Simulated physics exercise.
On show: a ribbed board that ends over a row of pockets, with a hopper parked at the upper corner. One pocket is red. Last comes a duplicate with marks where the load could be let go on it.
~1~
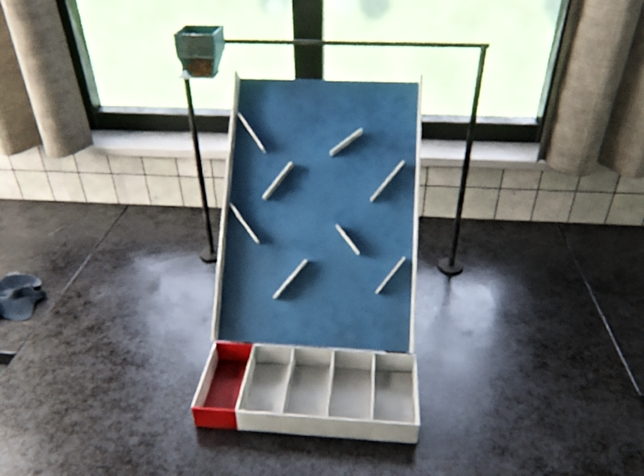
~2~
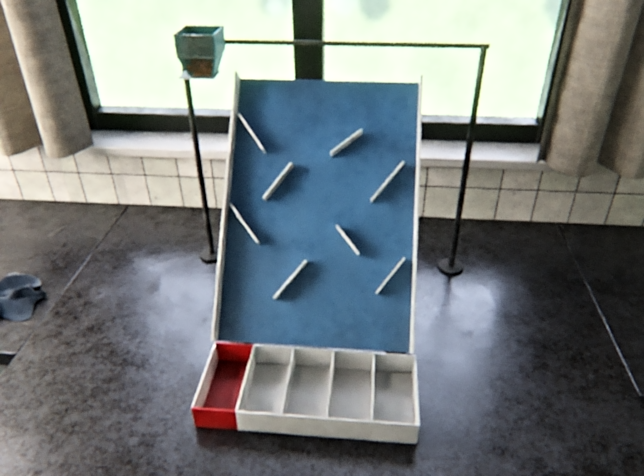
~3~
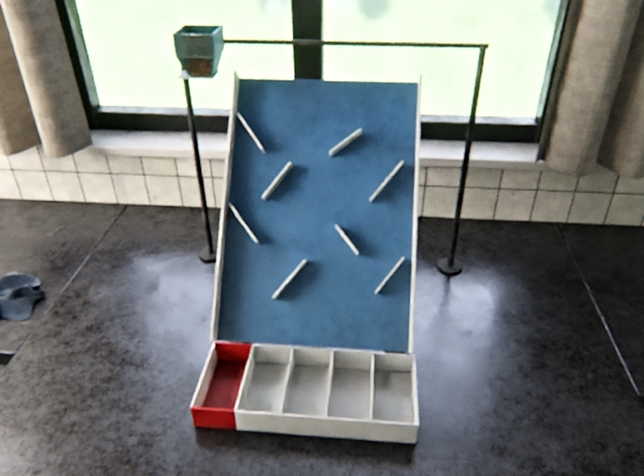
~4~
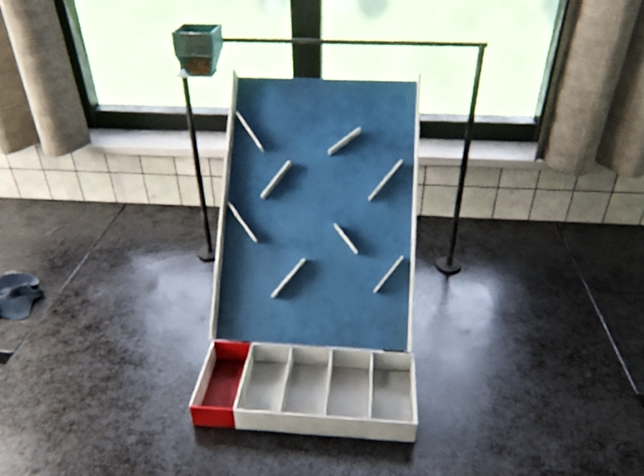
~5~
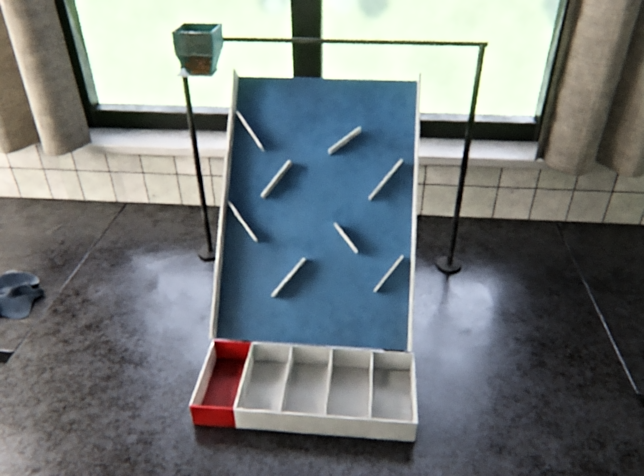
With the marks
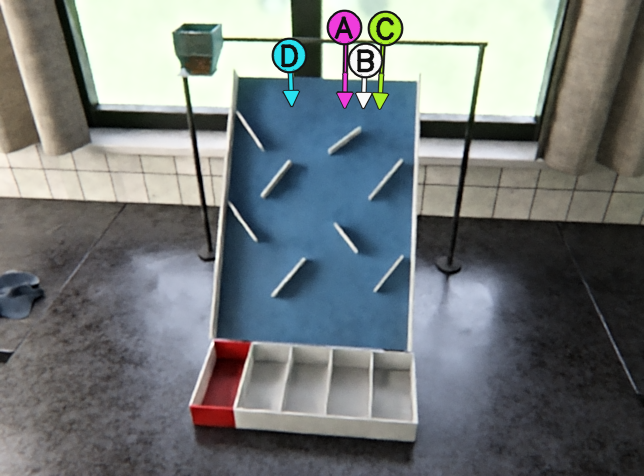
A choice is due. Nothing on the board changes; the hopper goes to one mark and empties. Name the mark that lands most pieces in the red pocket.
It is A.
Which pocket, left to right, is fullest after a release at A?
The first from the left.
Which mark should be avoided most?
That would be C.
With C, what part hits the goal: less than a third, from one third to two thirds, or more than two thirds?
Mark C gives less than a third.
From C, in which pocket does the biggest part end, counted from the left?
The fourth from the left.
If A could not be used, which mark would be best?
Mark D.
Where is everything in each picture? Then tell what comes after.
The first frame shows hopper near (203, 64), clay pellets, door shut.
The second frame shows ribs (238, 113) to (263, 149), (331, 152) to (362, 129), (263, 198) to (291, 162).
The third frame shows ribs (371, 199) to (403, 161), (229, 203) to (257, 242), (336, 225) to (358, 253).
The fourth frame shows ribs (272, 297) to (304, 259), (375, 291) to (403, 256).
The fifth frame shows red pocket near (213, 415), number 1 of 5 from the left.
On the marked copy, mark A meets the board at (344, 102); mark B meets the board at (363, 102); mark C meets the board at (379, 103); mark D meets the board at (291, 100).
With A, close to two thirds in the red pocket, close to a quarter in other pockets, a small share held on the board.
With B, close to a third in the red pocket, close to half in other pockets, a small share held on the board.
With C, a small share in the red pocket, the bulk in other pockets, a small share held on the board.
With D, close to half in the red pocket, close to a third in other pockets, a small share held on the board.
